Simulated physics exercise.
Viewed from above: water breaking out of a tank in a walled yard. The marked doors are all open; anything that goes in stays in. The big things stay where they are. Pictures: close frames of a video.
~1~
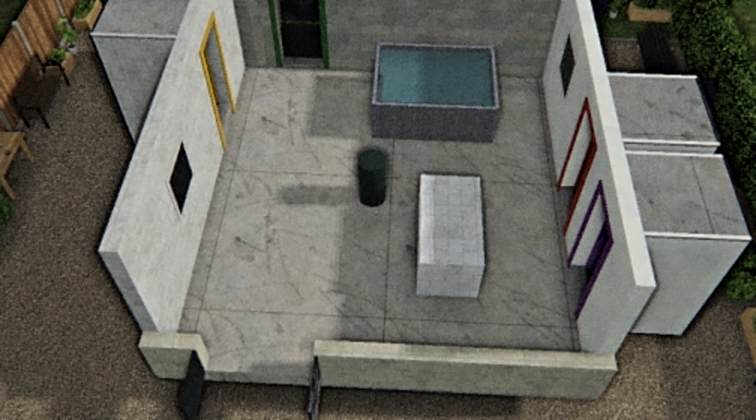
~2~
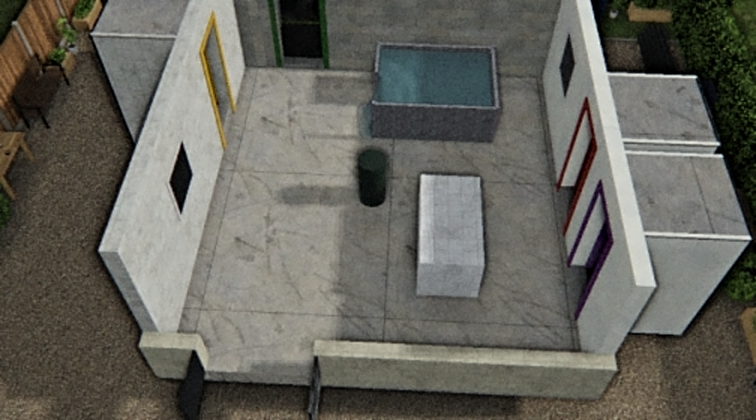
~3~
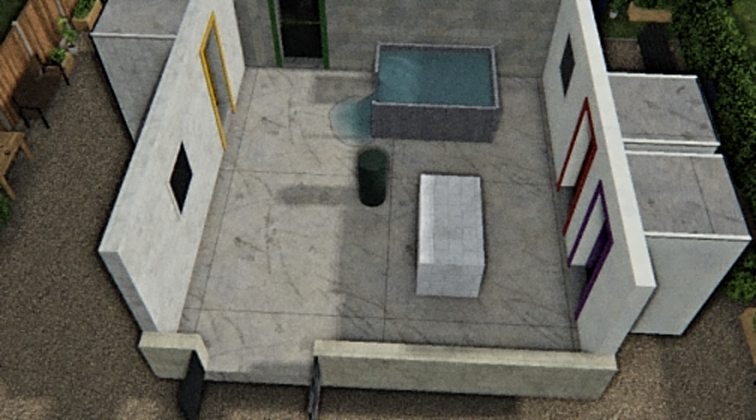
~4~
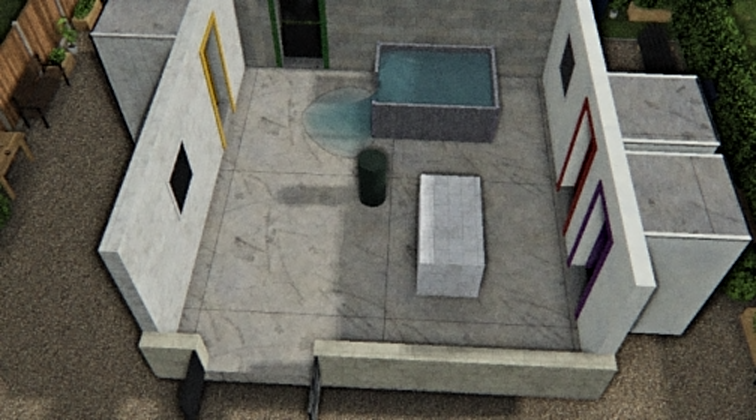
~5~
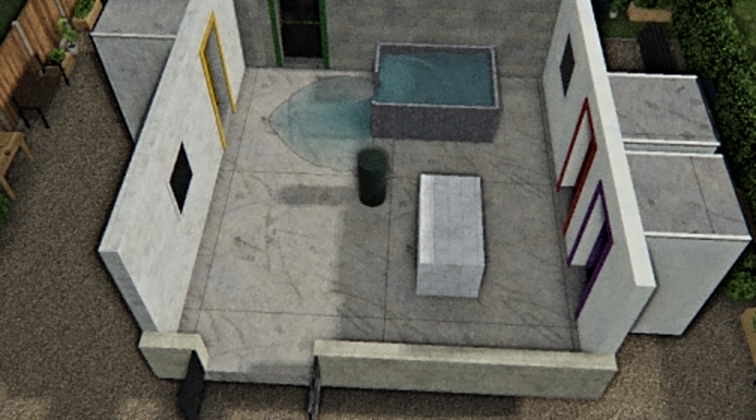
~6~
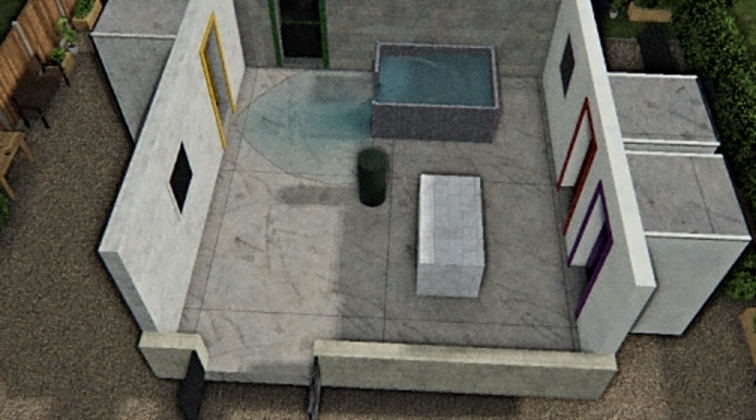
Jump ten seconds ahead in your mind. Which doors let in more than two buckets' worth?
Green door - yes; purple door - no; red door - no; yellow door - no.
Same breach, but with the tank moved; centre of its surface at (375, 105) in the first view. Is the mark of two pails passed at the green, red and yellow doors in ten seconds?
The green overshoots the limit, the red falls short, and the yellow overshoots the limit.
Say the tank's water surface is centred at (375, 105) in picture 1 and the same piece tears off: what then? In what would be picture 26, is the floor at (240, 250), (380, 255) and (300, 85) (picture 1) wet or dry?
First spot swamped, second bare, third swamped.
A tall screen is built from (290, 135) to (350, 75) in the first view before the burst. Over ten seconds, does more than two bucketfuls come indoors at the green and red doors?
Outcome - green door: Never reaches it; red door: Never reaches it.
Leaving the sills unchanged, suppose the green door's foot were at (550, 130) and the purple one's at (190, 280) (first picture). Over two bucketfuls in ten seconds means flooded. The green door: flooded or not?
Note - green door ends up lower.
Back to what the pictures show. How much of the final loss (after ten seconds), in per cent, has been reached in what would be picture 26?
Share gone: About 15 %.
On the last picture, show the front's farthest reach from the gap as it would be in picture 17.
Close to (180, 323).
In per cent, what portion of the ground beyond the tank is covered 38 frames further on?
My best guess is some 60 %.
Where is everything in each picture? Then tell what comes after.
In the first frame, the tank at (435, 77) is whole and still.
In the second frame, the front is at a hidden place, out from the gap at (377, 111).
In the third frame, water pours out at (377, 112) and has run to (335, 110).
In the fourth frame, water pours out at (377, 113) and has run to (308, 110).
In the fifth frame, water pours out at (377, 112) and has run to (274, 122).
In the sixth frame, water pours out at (377, 112) and has run to (240, 124).
A moment on, water covers 25 % of the floor; the green door wet at the sill, nothing in, the purple door not reached, the red door not reached, the yellow door wet at the sill, nothing in.
Next, water covers 35 % of the floor; the green door under two buckets in, the purple door not reached, the red door not reached, the yellow door under two buckets in.
Then, water covers 40 % of the floor; the green door over two buckets in, the purple door not reached, the red door not reached, the yellow door under two buckets in.
Later, water covers 60 % of the floor; the green door far over two buckets in, the purple door not reached, the red door not reached, the yellow door under two buckets in.
In the end, water covers 80 % of the floor; the green door far over two buckets in, the purple door wet at the sill, nothing in, the red door wet at the sill, nothing in, the yellow door under two buckets in.
